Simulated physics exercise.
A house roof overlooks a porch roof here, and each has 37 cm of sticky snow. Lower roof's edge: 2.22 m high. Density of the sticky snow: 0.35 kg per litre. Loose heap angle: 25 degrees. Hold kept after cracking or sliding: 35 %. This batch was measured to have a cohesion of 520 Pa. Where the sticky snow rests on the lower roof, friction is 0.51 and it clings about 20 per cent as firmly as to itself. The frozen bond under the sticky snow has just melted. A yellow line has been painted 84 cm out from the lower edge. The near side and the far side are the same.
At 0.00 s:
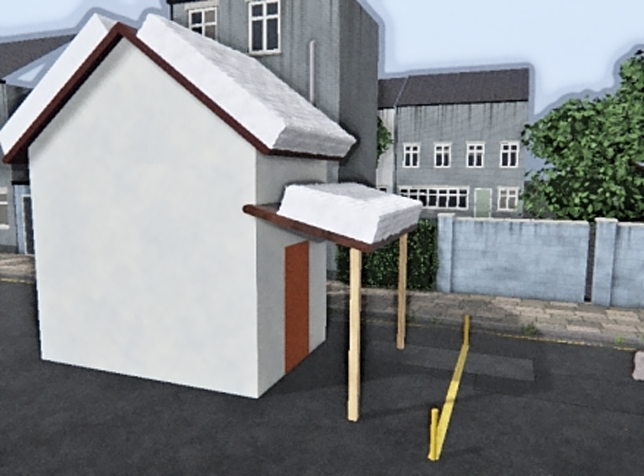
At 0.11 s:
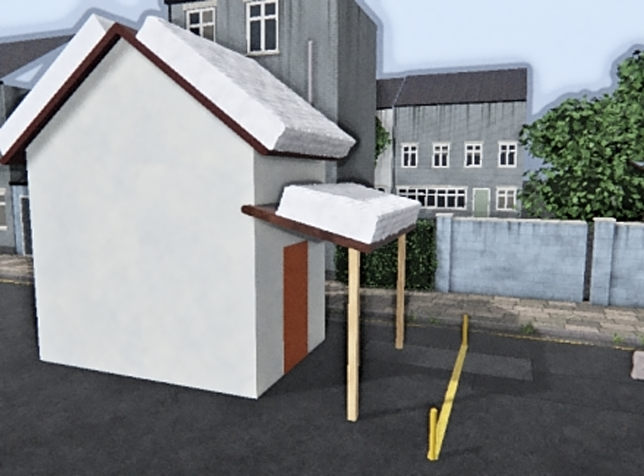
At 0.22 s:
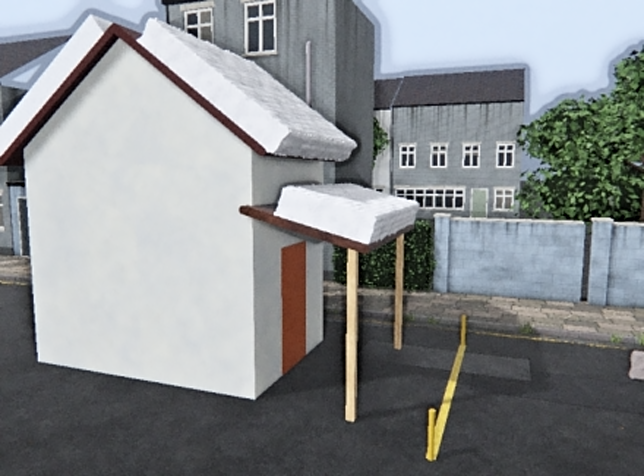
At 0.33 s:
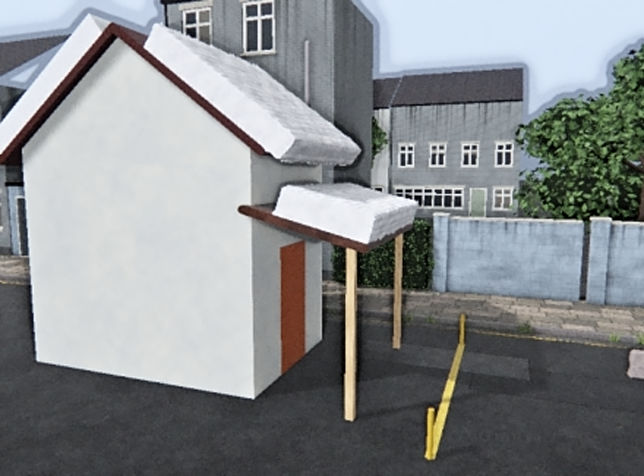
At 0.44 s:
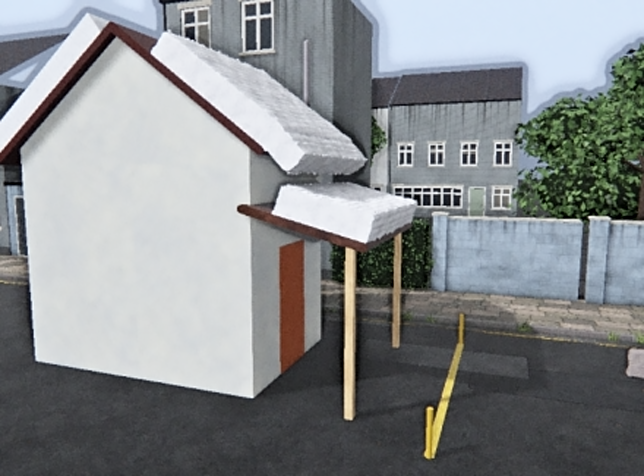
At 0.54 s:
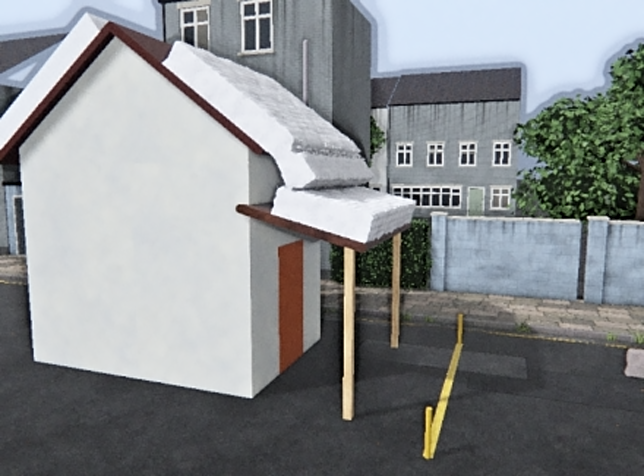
Thick white snow on the right slope of a small pale house's steep roof slides down toward the lower porch roof, slowly at first, then faster, baring brown roof near the ridge and bending and cracking at its lower end. The house, with an orange-brown door and wooden porch posts, stands left on dark asphalt, a yellow line to the right. Grey buildings, a pale wall and trees stand behind, seen from slightly above as the view drifts very slightly.
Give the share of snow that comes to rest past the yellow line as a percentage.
Roughly 62 percent.
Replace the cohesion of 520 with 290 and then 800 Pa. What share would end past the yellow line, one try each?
First try roughly 60 per cent, second try roughly 60 per cent.
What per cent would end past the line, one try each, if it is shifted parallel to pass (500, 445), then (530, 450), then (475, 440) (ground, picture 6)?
I'd guess near 45 %, then near 35 %, and near 50 % on the last try.
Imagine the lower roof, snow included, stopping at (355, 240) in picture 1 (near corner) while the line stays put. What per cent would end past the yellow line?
About 65 %.
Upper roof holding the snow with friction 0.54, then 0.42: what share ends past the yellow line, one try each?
I'd say 40 %, followed by 45 %.
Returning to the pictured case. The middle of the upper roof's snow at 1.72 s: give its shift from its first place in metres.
4.6 m.
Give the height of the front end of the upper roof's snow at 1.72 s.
Height: Approx. 0.0 m.
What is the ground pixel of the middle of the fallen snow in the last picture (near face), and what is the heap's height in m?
(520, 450), 0.4 m.
By 1.08 s, none is below the lower edge and 0 % is past the line.
By 1.72 s, 64 % is below the lower edge and 52 % is past the line.
By 2.36 s, 75 % is below the lower edge and 62 % is past the line.
By 3.00 s, 76 % is below the lower edge and 62 % is past the line.
By 3.20 s, at the end, 76 % is below the lower edge and 62 % is past the line.
